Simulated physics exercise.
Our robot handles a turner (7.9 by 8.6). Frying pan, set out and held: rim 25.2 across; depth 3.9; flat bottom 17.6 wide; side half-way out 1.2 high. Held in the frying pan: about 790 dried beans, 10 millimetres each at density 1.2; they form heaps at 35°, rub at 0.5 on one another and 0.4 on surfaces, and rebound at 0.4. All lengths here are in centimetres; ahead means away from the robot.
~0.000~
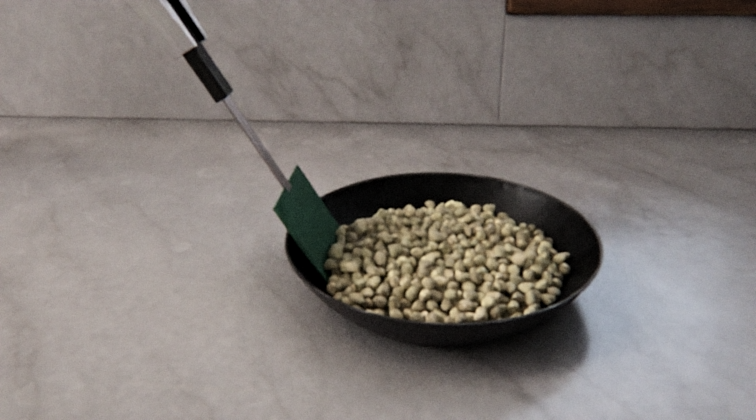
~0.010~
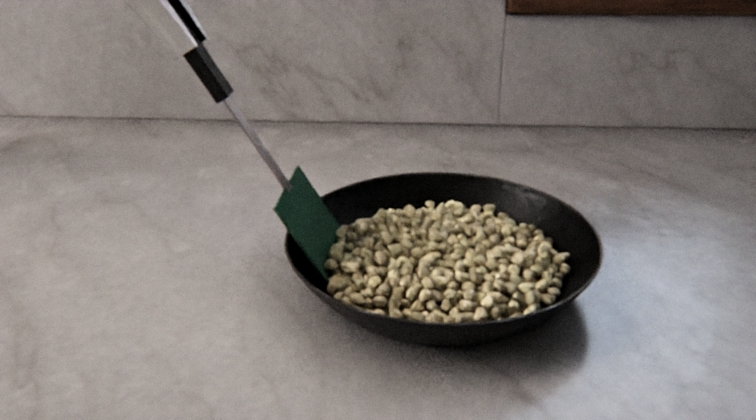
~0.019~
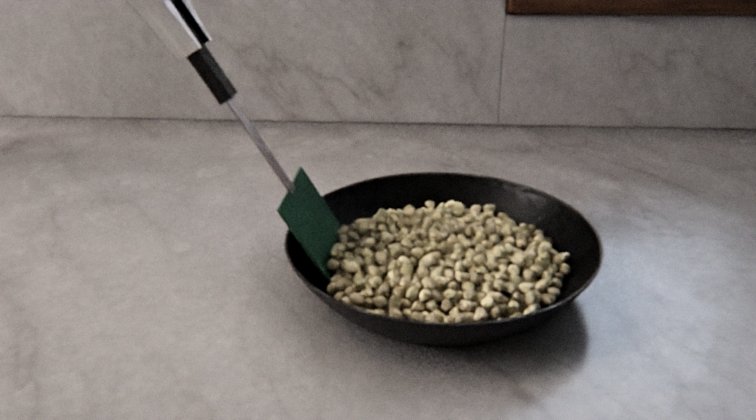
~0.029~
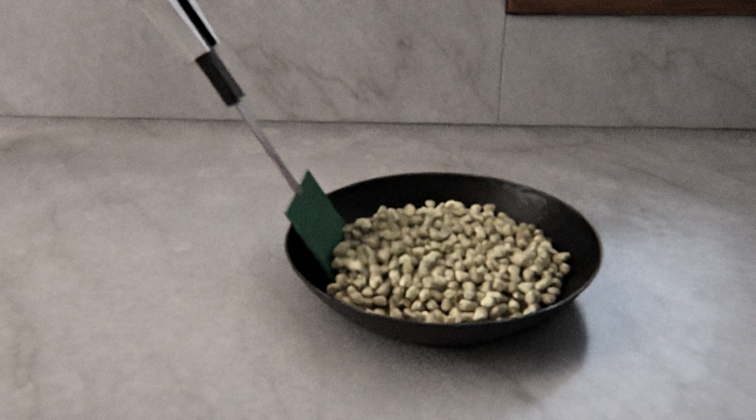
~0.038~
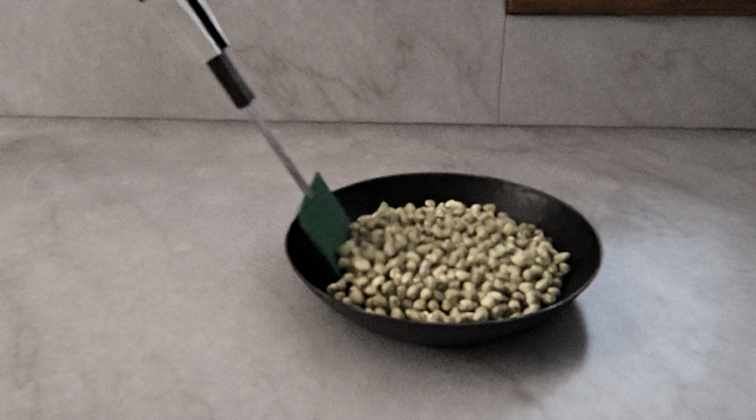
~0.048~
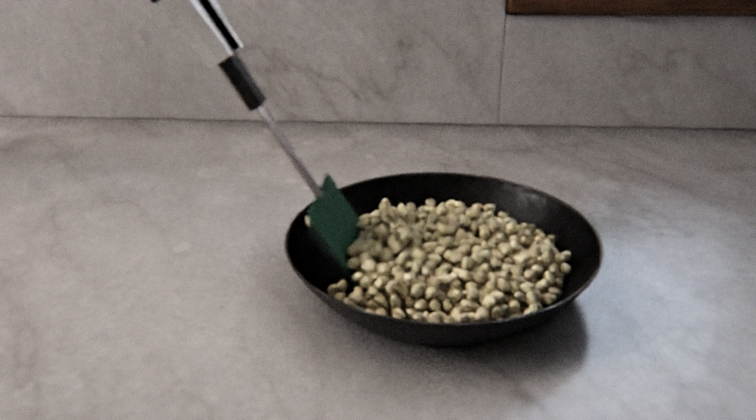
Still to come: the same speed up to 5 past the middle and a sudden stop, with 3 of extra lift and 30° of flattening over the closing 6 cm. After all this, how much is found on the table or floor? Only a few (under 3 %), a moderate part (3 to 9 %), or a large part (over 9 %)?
A moderate part.
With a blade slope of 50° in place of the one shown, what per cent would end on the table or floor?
Result, estimated: 5 %.
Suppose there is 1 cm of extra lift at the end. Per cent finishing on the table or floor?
It comes to around 5 percent.
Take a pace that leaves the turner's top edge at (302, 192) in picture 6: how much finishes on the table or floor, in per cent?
Expect about 0 per cent there.
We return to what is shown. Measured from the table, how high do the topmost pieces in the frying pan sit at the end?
About 5.5 centimetres.
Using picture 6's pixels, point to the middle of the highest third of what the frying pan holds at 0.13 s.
It is centred at roughly (479, 241).
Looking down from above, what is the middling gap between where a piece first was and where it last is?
I'd put it at close to 3 centimetres.
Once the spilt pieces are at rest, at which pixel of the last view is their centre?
Roughly at (683, 276) in the final view.
After 0.09 s, sloping 60°, highest piece 9 above the table; 787 in the frying pan, 1 on the blade or in flight.
After 0.13 s, sloping 49°, highest piece 13 above the table; 787 in the frying pan, 1 on the blade or in flight.
After 0.35 s, sloping 30°, highest piece 6 above the table; 753 in the frying pan, 31 on the table or floor, 4 on the blade or in flight.
After 1.40 s, sloping 30°, highest piece 5 above the table; 751 in the frying pan, 37 on the table or floor.
At rest, 751 in the frying pan, 37 on the table or floor. That is 5 % on the table or floor.
